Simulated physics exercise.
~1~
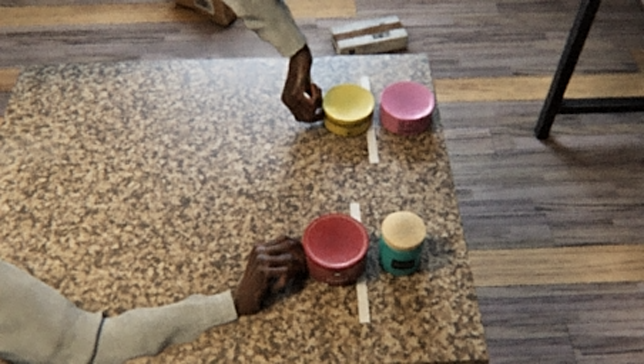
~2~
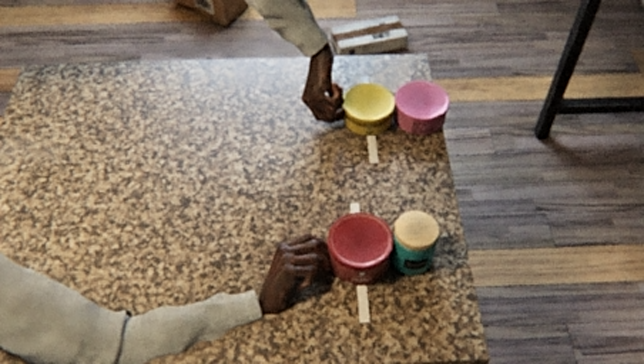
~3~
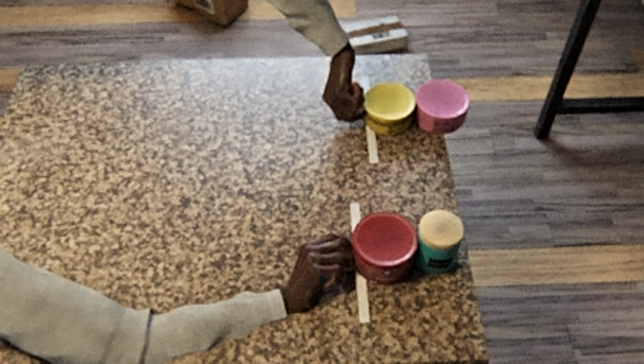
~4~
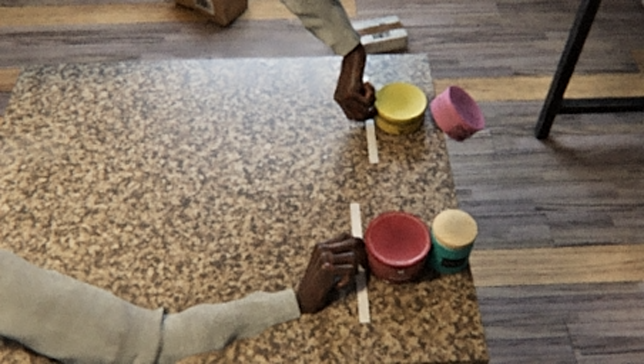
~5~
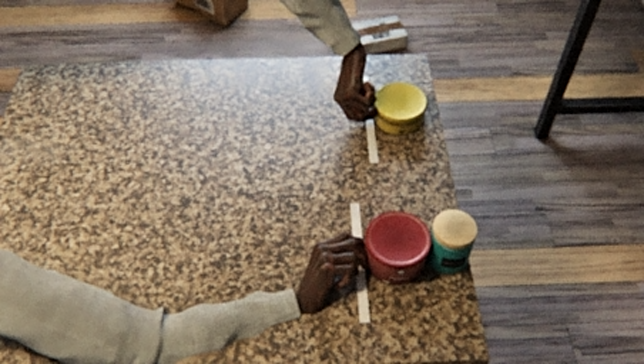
Two hands push a yellow tub and a red tub rightward across a speckled tabletop, driving a pink tub and a turquoise jar ahead of them; the pink tub tips over the edge and drops out of view, while the jar stays upright on the table.
